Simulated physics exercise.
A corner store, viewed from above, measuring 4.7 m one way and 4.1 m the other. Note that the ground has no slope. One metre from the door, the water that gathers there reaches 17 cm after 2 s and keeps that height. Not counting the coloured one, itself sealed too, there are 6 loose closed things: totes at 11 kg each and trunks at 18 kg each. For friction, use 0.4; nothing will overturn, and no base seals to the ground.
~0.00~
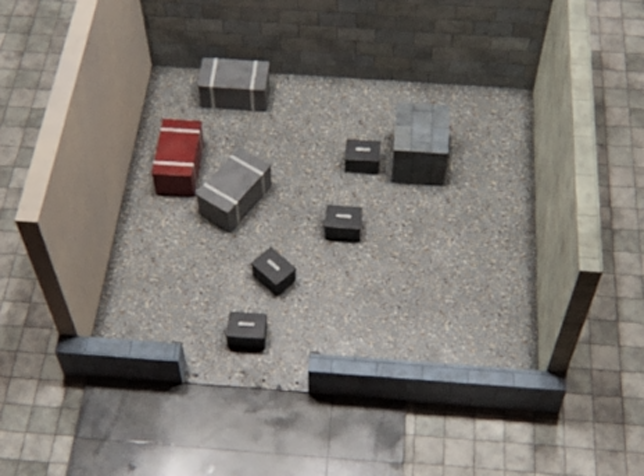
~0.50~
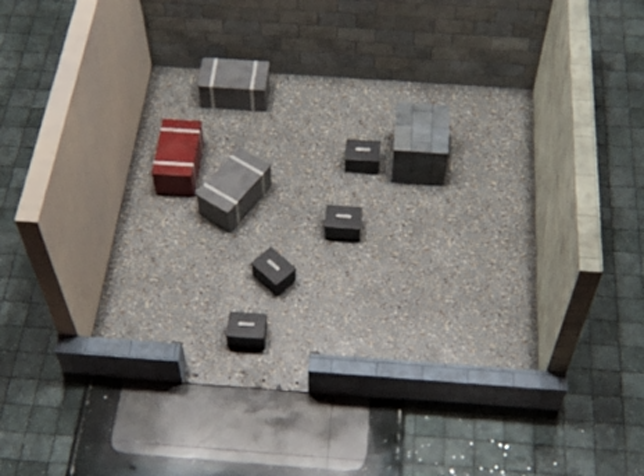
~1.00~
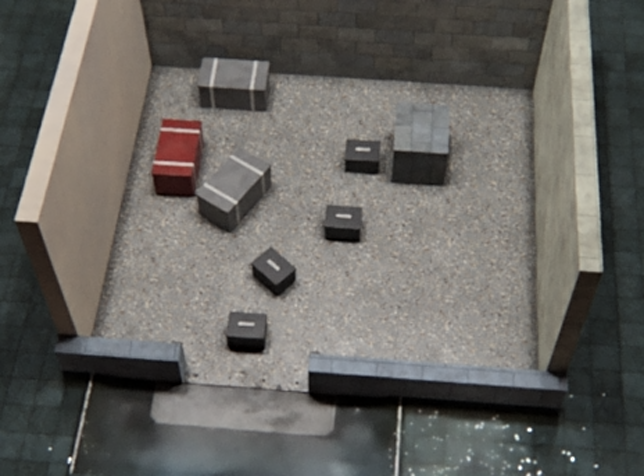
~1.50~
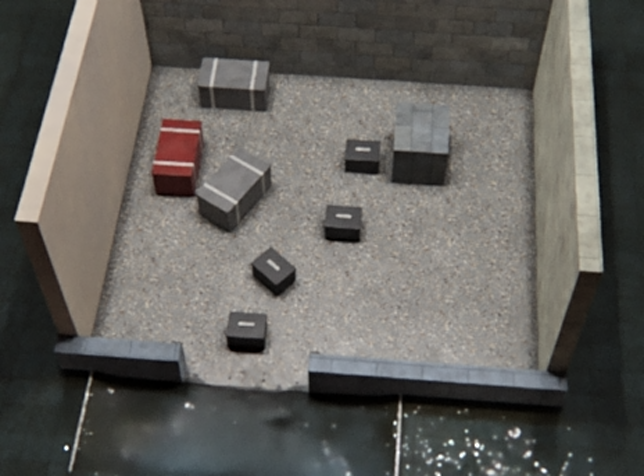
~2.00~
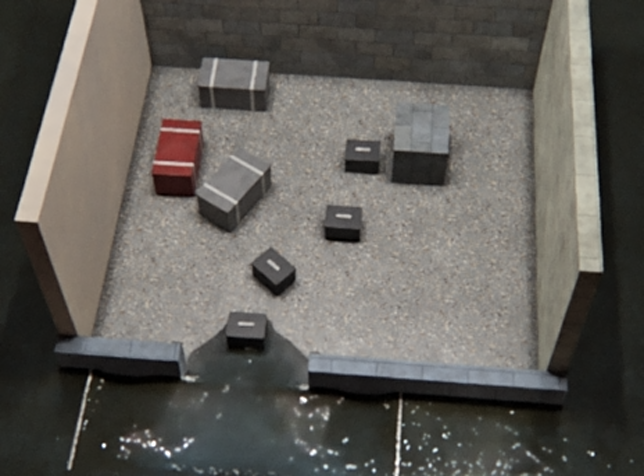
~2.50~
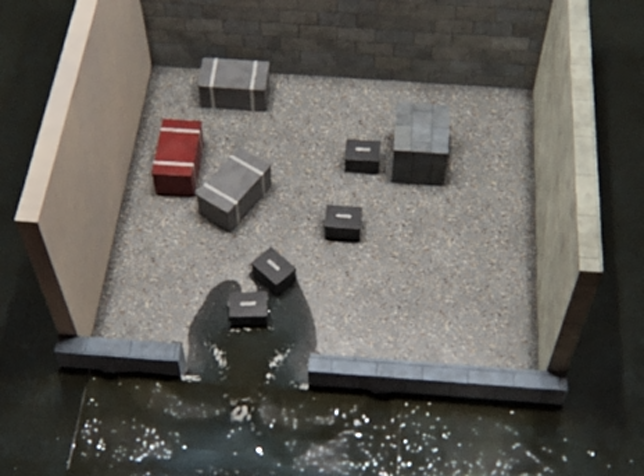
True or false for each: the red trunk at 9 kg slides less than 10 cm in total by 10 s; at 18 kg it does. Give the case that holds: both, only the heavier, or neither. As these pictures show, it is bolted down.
The case that holds: Neither.
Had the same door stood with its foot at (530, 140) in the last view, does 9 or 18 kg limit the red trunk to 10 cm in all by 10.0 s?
In that case both options fail.
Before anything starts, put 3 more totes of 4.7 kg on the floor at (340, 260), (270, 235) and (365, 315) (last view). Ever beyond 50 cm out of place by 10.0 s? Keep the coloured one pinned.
First: Beyond the limit; second: Beyond the limit; third: Inside the limit.
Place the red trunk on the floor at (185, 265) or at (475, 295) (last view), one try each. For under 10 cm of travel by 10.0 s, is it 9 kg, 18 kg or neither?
At the first spot nothing offered works, at the second the lesser mass is plenty.
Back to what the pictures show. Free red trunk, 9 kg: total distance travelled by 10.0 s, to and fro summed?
Total path: Approx. 100 cm.
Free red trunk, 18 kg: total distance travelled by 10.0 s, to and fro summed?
I'd say close to 120 cm in total.
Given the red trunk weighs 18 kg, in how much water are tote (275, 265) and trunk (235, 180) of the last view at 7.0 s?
First about 5 cm, second about 4 cm.
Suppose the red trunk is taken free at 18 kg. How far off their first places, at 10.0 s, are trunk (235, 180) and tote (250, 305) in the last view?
Net displacement, in order: 100 cm; 200 cm.
After 3.5 s the red trunk would be 0 cm from its start with 9 kg and 0 cm from its start with 18 kg; 0 cm of water round it then.
After 4.5 s the red trunk would be 8 cm from its start with 9 kg and 0 cm from its start with 18 kg; 3 cm of water round it then.
After 7.0 s the red trunk would be 59 cm from its start with 9 kg and 22 cm from its start with 18 kg; 4 cm of water round it then.
After 10.0 s the red trunk would be 77 cm from its start with 9 kg and 108 cm from its start with 18 kg; 10 cm of water round it then.
